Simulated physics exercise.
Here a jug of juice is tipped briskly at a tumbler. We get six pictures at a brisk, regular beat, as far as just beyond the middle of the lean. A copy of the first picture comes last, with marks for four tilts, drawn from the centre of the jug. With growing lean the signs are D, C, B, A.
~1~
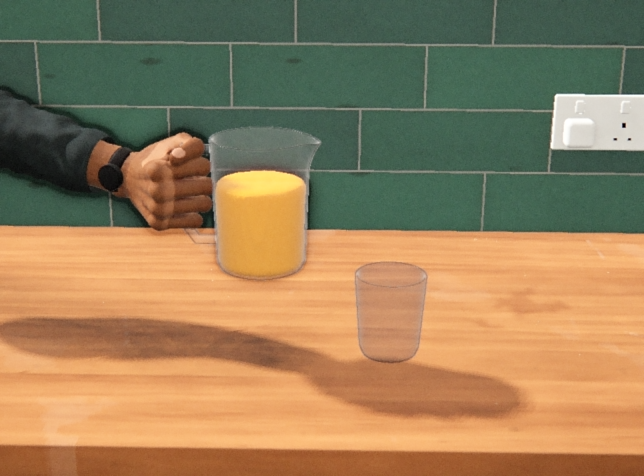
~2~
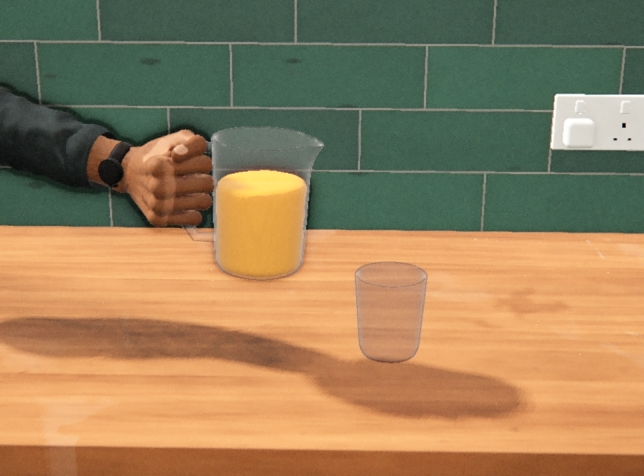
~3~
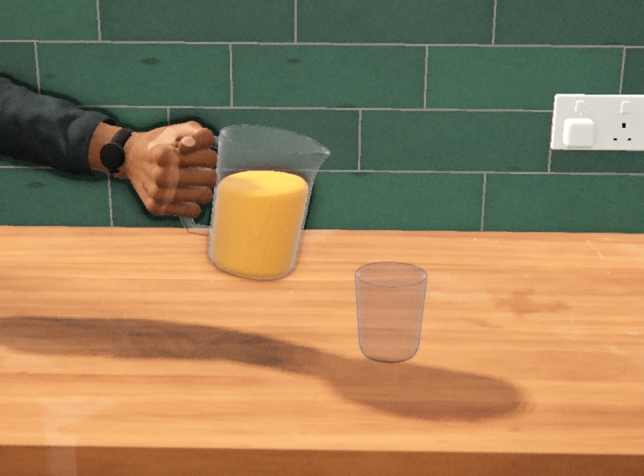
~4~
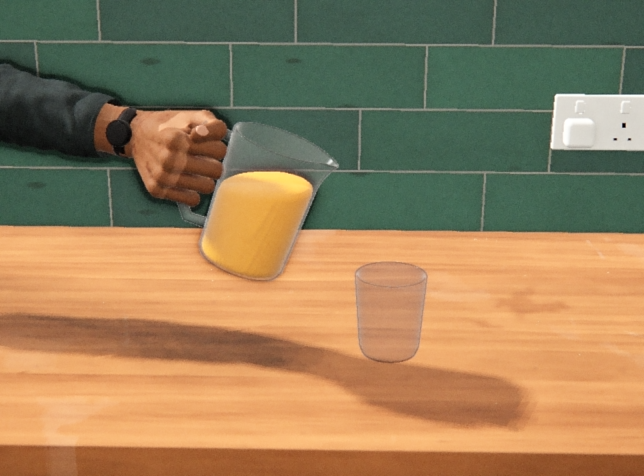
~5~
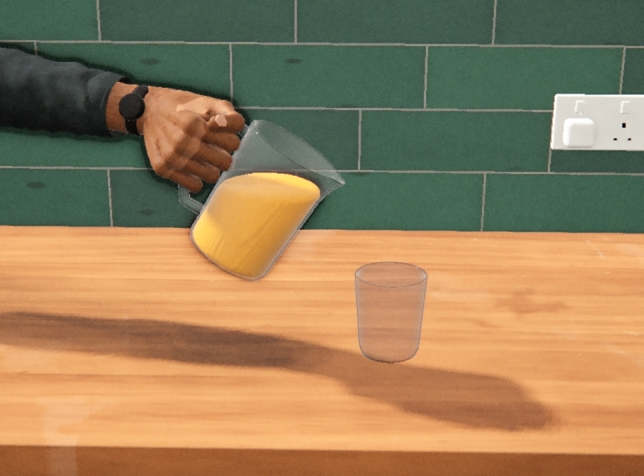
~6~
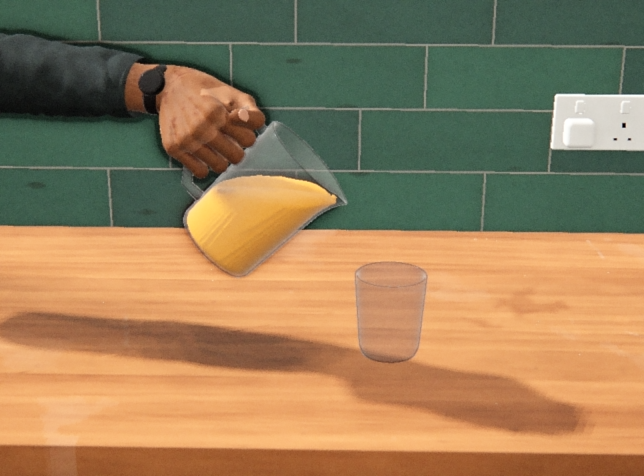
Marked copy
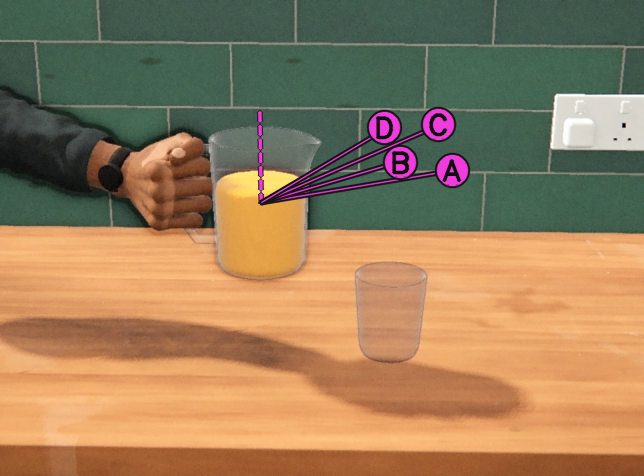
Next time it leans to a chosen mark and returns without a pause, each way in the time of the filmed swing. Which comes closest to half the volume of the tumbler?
Use tilt C.
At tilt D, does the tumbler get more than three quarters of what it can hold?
No.
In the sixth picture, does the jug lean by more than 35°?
Yes, it does.
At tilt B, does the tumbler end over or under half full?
Over half.
On the marked copy, A at (435, 173); B at (383, 166); C at (423, 132); D at (370, 137).
With A, the tumbler ends with about 94 % of what it can hold; 7 % of the juice is spilt.
With B, the tumbler ends with about 75 % of what it can hold.
With C, the tumbler ends with about 49 % of what it can hold.
With D, the tumbler ends with about 28 % of what it can hold.
